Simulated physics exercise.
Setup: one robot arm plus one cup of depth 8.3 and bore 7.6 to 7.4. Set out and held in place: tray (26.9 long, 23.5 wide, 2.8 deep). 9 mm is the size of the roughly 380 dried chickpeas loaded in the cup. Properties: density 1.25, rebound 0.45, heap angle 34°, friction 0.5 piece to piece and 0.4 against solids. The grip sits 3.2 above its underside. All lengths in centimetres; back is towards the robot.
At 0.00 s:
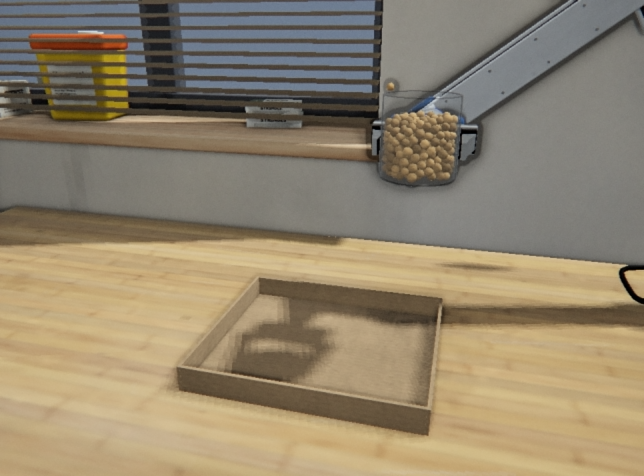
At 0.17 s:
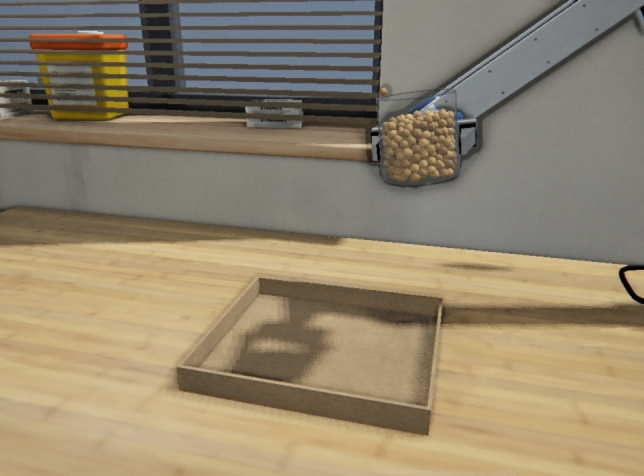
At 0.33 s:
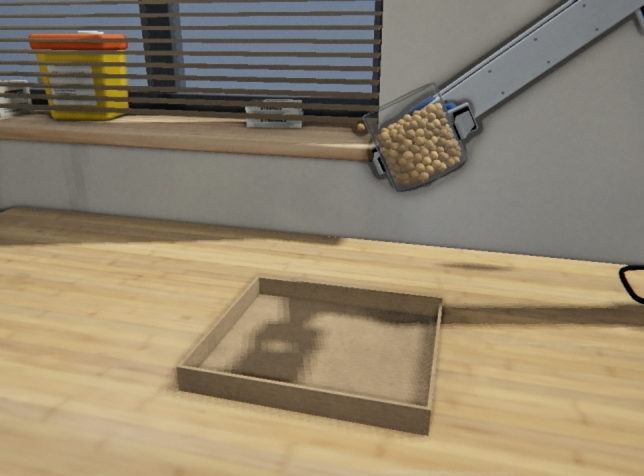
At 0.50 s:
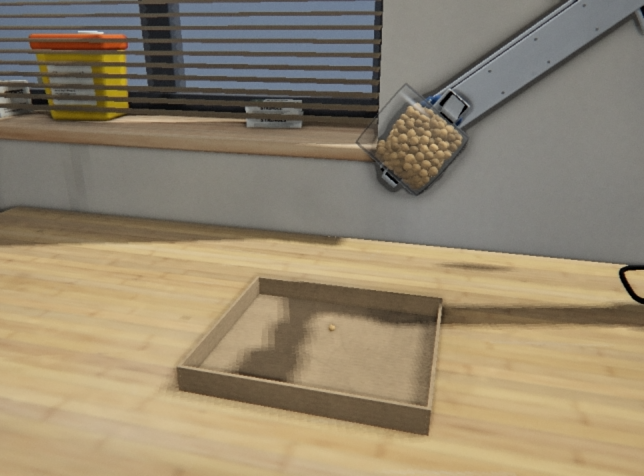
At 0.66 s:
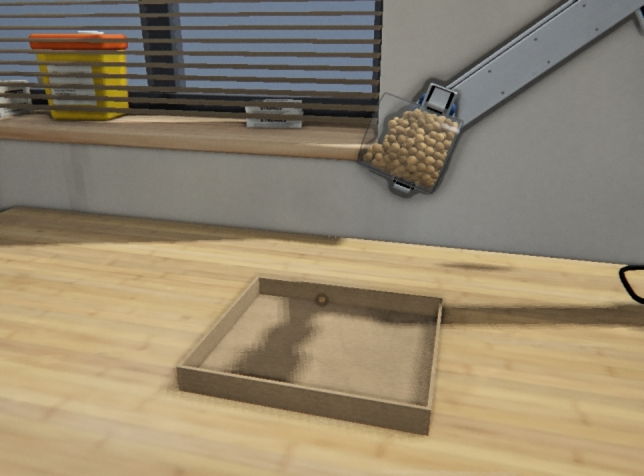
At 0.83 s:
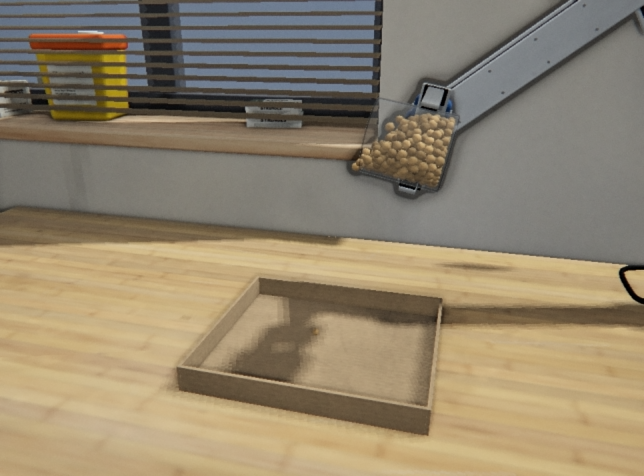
At the start, a robot arm holds a clear cup full of small tan balls upright above a shallow, empty brown tray on a wooden table. The arm tilts the cup steadily over to the left, and one ball drops into the tray. The cup ends nearly on its side, with the other balls bunched toward its open end.
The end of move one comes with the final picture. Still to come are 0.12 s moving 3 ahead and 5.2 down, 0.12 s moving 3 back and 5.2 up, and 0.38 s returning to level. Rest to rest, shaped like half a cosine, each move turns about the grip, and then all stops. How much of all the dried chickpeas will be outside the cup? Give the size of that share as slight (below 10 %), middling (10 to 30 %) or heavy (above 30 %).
Middling.
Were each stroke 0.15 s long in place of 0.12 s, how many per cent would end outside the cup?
In that case around 10 per cent.
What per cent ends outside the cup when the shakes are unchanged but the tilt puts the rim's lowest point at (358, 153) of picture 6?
It comes out near 5 percent.
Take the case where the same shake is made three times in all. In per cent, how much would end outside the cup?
Roughly 40 percent.
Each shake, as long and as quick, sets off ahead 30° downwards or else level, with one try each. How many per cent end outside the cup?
Some 40 and 70 per cent.
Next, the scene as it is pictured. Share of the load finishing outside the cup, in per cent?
The share is close to 20 per cent.
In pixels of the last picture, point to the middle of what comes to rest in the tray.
Near (284, 340).
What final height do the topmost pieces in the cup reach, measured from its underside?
Around 7.0 cm up.
After 1.08 s, tilted 79° forward, highest piece 29 above the table; 333 in the cup, 2 in the tray, 46 in flight or on a rim.
After 1.33 s, tilted 19° forward, highest piece 30 above the table; 309 in the cup, 62 in the tray, 3 on the table or floor, 7 in flight or on a rim.
After 1.65 s, level, highest piece 30 above the table; 309 in the cup, 68 in the tray, 4 on the table or floor.
After 2.70 s, level, highest piece 30 above the table; 309 in the cup, 68 in the tray, 4 on the table or floor.
At rest, 309 in the cup, 68 in the tray, 4 on the table or floor. That is 19 % outside the cup.
